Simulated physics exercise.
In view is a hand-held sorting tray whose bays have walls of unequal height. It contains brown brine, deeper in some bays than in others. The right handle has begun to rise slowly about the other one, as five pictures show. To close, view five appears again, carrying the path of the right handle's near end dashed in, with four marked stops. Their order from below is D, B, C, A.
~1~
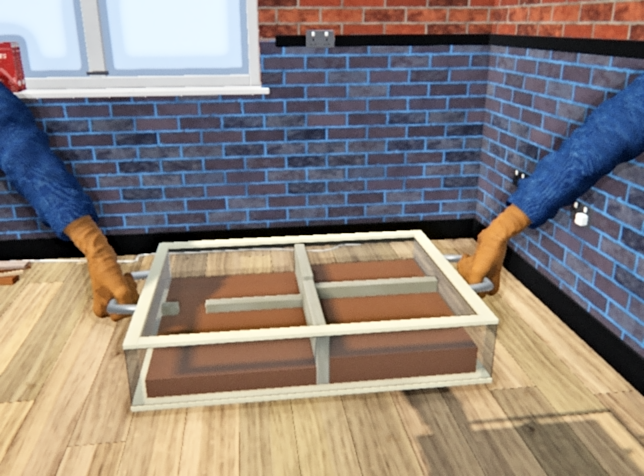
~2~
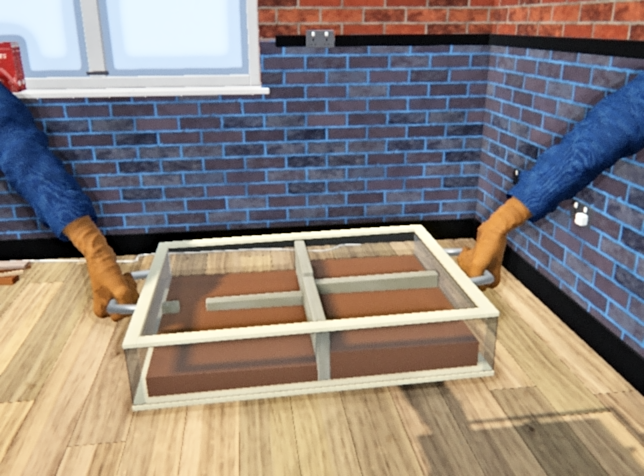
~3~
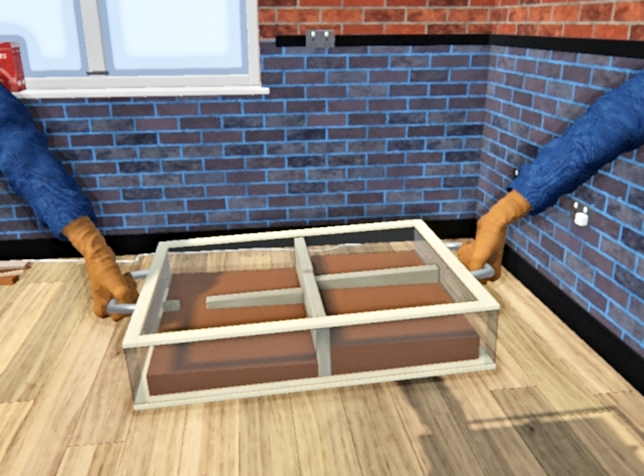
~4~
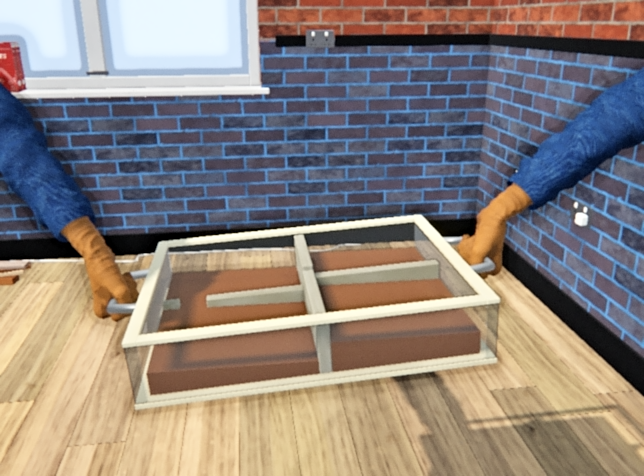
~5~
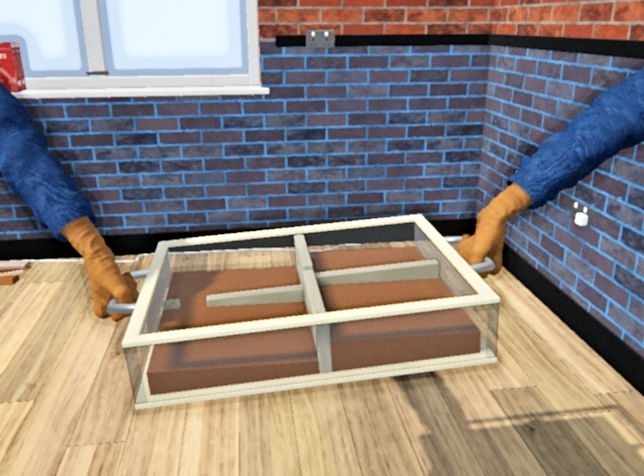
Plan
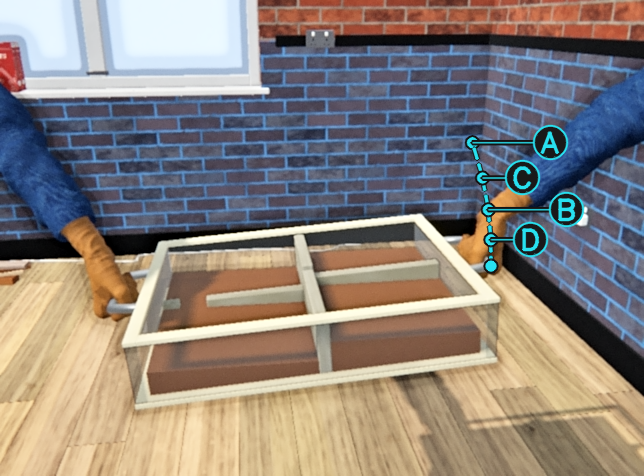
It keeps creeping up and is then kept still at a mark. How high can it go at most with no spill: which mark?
Mark A just does it.
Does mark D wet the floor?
No.
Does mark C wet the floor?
No.
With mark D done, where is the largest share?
The front right bay.
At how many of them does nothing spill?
All of the four.
On the marked copy, A at (472, 142); B at (488, 209); C at (482, 177); D at (490, 239).
With A, nothing spills; the front left bay holds the most.
With B, nothing spills; the front right bay holds the most.
With C, nothing spills; the front right bay holds the most.
With D, nothing spills; the front right bay holds the most.
